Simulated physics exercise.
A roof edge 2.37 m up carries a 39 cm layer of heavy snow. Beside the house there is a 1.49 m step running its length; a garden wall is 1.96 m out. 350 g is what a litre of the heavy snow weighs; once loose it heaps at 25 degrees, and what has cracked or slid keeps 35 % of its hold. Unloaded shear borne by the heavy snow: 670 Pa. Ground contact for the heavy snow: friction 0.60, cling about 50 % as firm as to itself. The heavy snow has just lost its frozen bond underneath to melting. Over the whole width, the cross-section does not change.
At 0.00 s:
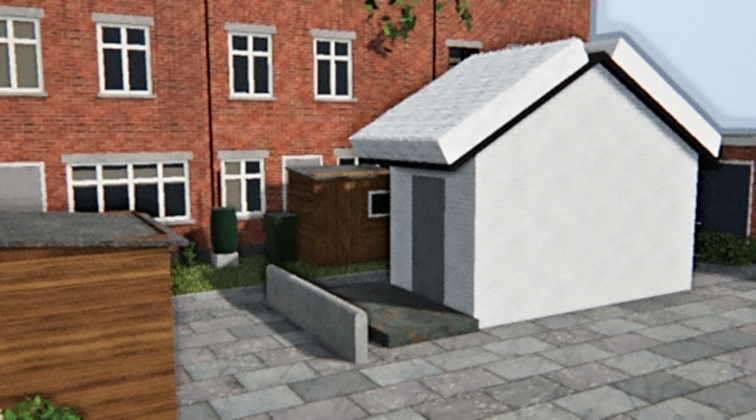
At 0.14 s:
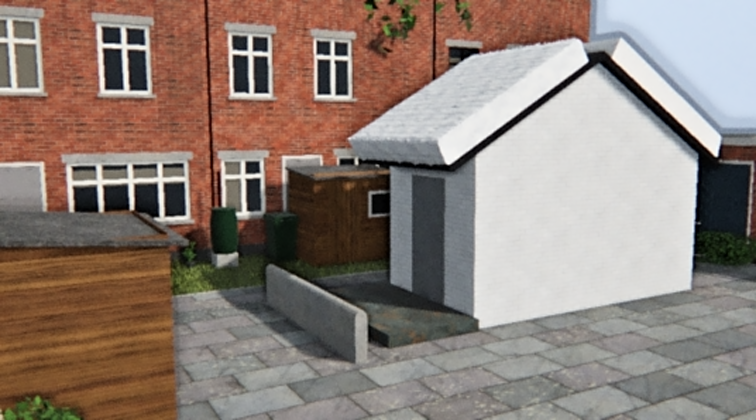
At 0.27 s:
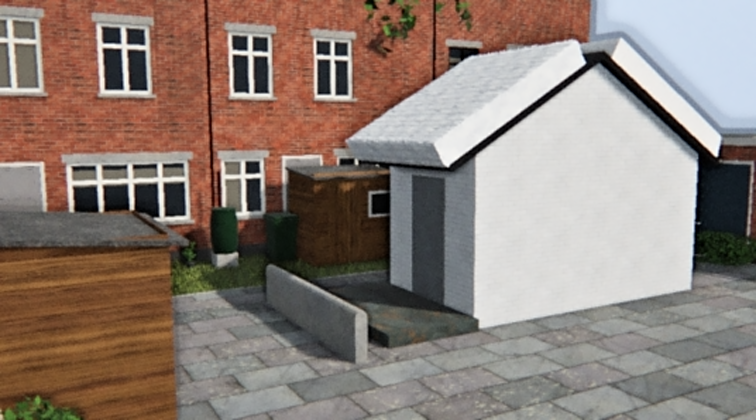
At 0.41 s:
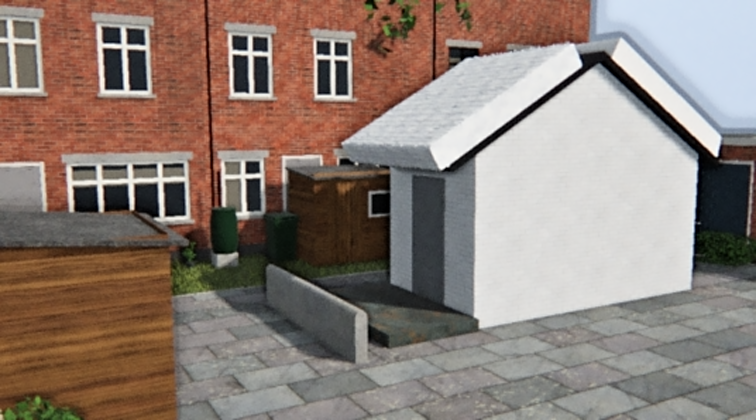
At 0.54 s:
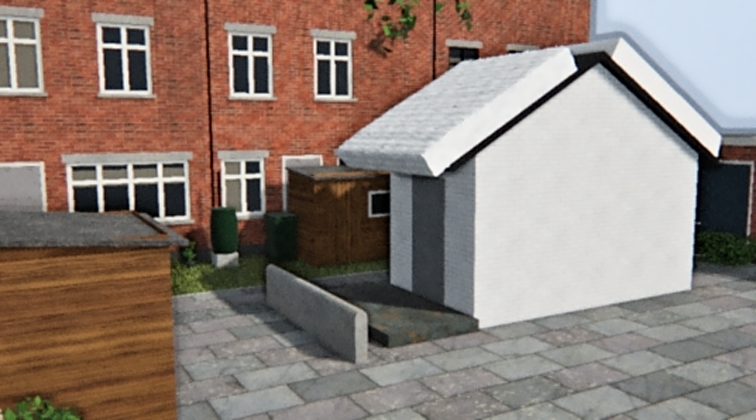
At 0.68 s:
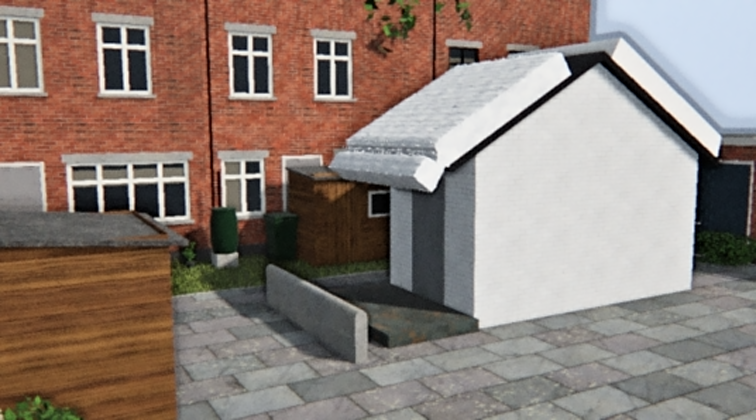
A thick layer of snow on the white shed's roof slid slowly down to the left, then faster, pushing out past the eaves above the door until its lower edge cracked and sagged.
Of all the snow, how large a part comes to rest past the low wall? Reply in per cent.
Close to 31 % of the snow ends past the low wall.
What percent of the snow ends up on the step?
Estimate: Around 35 %.
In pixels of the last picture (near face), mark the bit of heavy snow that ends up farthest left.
Roughly at the pixel (167, 390).
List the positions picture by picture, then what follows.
The first frame shows front end of the heavy snow at (439, 144), 3 % of it past the eaves, in one piece.
The second frame shows front end of the heavy snow at (438, 144), its middle shifted 1.6 cm, 4 % of it past the eaves, in one piece.
The third frame shows front end of the heavy snow at (435, 146), its middle shifted 6.5 cm, 5 % of it past the eaves, in one piece.
The fourth frame shows front end of the heavy snow at (431, 150), its middle shifted 15 cm, 8 % of it past the eaves, in one piece.
The fifth frame shows front end of the heavy snow at (424, 159), its middle shifted 27 cm, 12 % of it past the eaves, in one piece.
The sixth frame shows front end of the heavy snow at (415, 173), its middle shifted 43 cm, 17 % of it past the eaves, cracking.
By 1.10 s, 82 % is still on the roof and 0 % is past the low wall.
By 1.60 s, 39 % is still on the roof and 0 % is past the low wall.
By 2.10 s, none is still on the roof and 23 % is past the low wall.
By 2.60 s, none is still on the roof and 31 % is past the low wall.
By 3.30 s, at the end, none is still on the roof and 31 % is past the low wall.
